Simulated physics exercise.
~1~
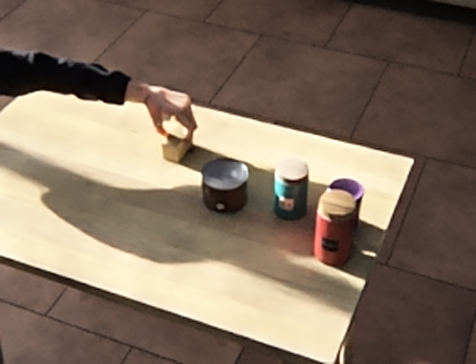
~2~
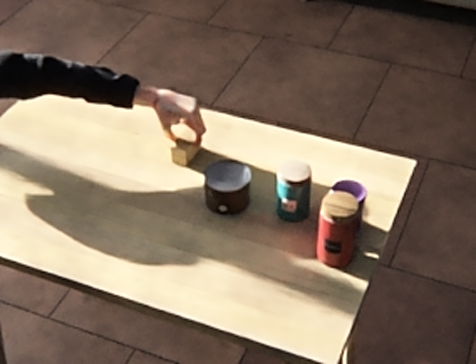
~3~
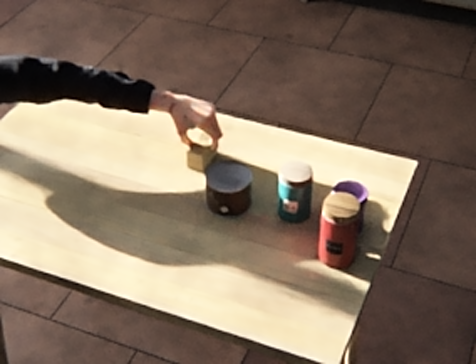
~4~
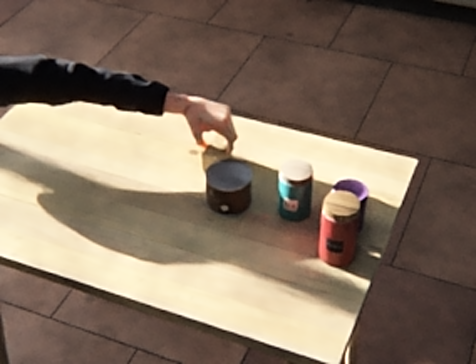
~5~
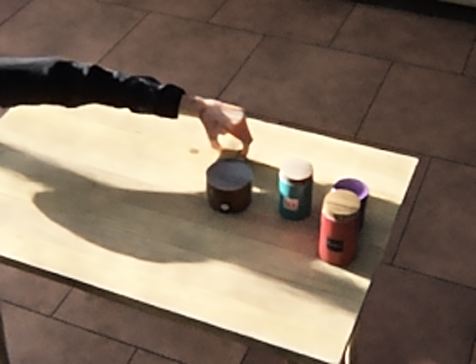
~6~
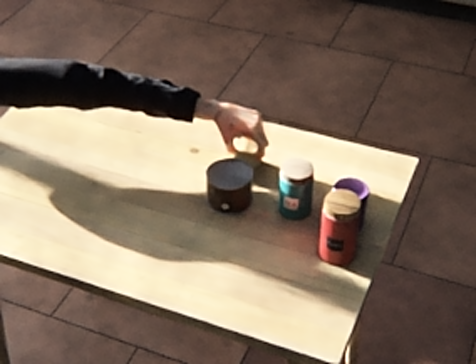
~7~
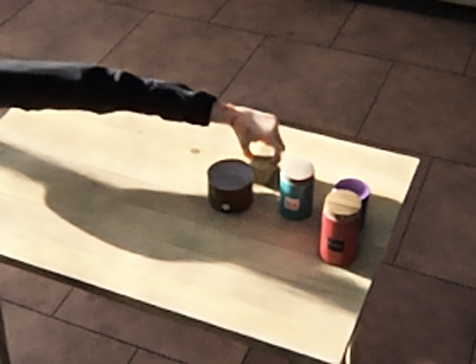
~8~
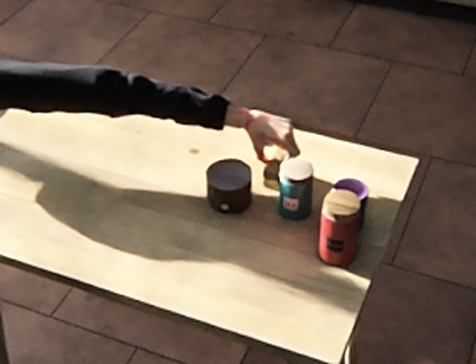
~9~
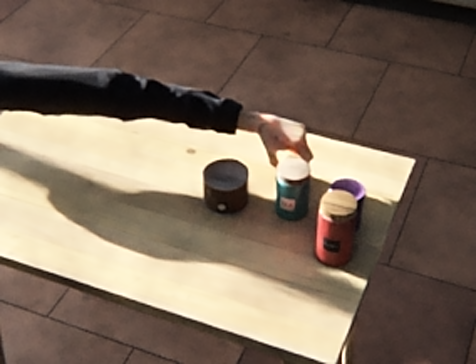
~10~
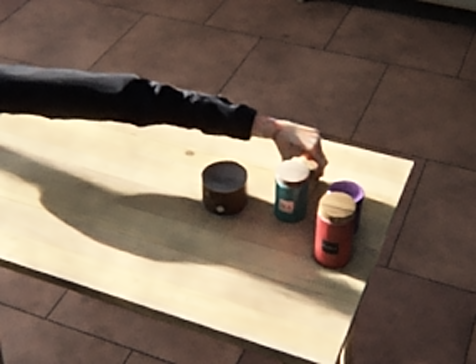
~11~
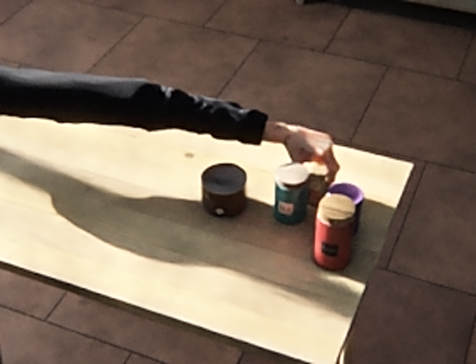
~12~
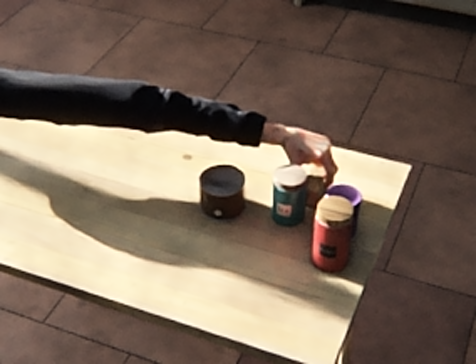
The clip opens on a pale table with a brown tub, a turquoise jar, a red jar and a purple tin grouped toward its right end, while a hand in a dark sleeve holds a small wooden block to their left. The hand slides the block steadily right, passing behind the brown tub without disturbing it. It continues behind the turquoise jar, where the block is mostly hidden from view. The hand then slows and stops near the purple tin, still on the block. All four containers remain standing where they began.
